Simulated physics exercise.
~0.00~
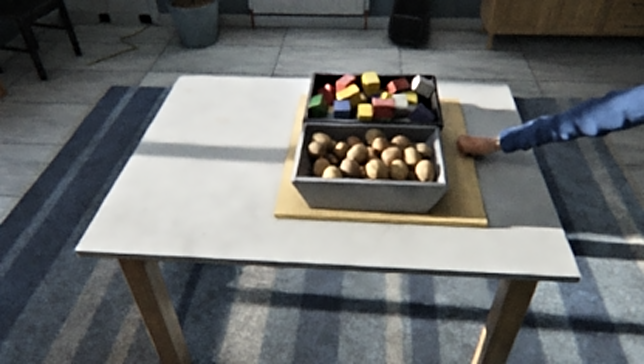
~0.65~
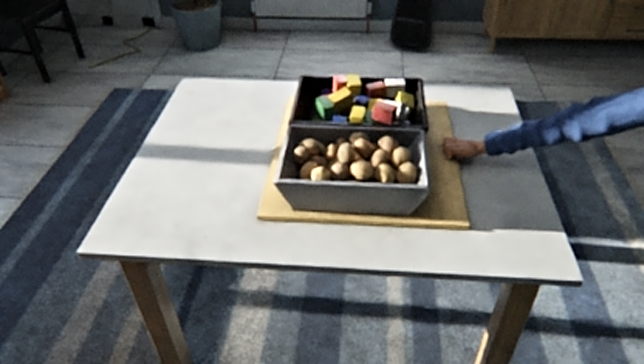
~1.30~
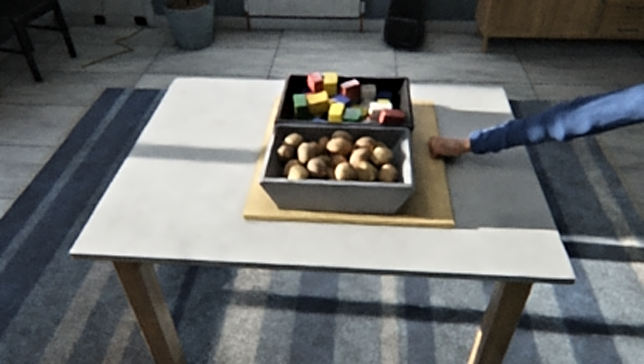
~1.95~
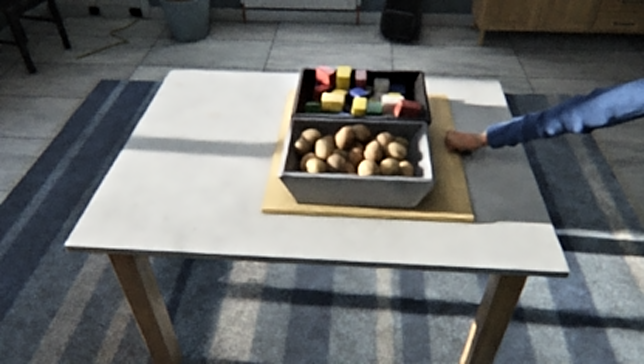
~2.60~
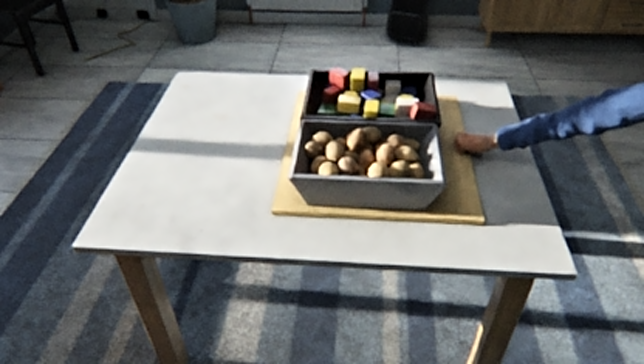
To begin with, a grey tub of potatoes and a black tub of colourful toy bricks sit one behind the other on a wooden board on a pale table, while a hand in a blue sleeve holds the board's right edge. The hand moves the board a short way to the left, then a little farther left. Next it draws the board back to the right, and the contents shift about inside the tubs. Finally the board is back near where it started, the hand still at its edge, with the potatoes and bricks all still in their tubs.
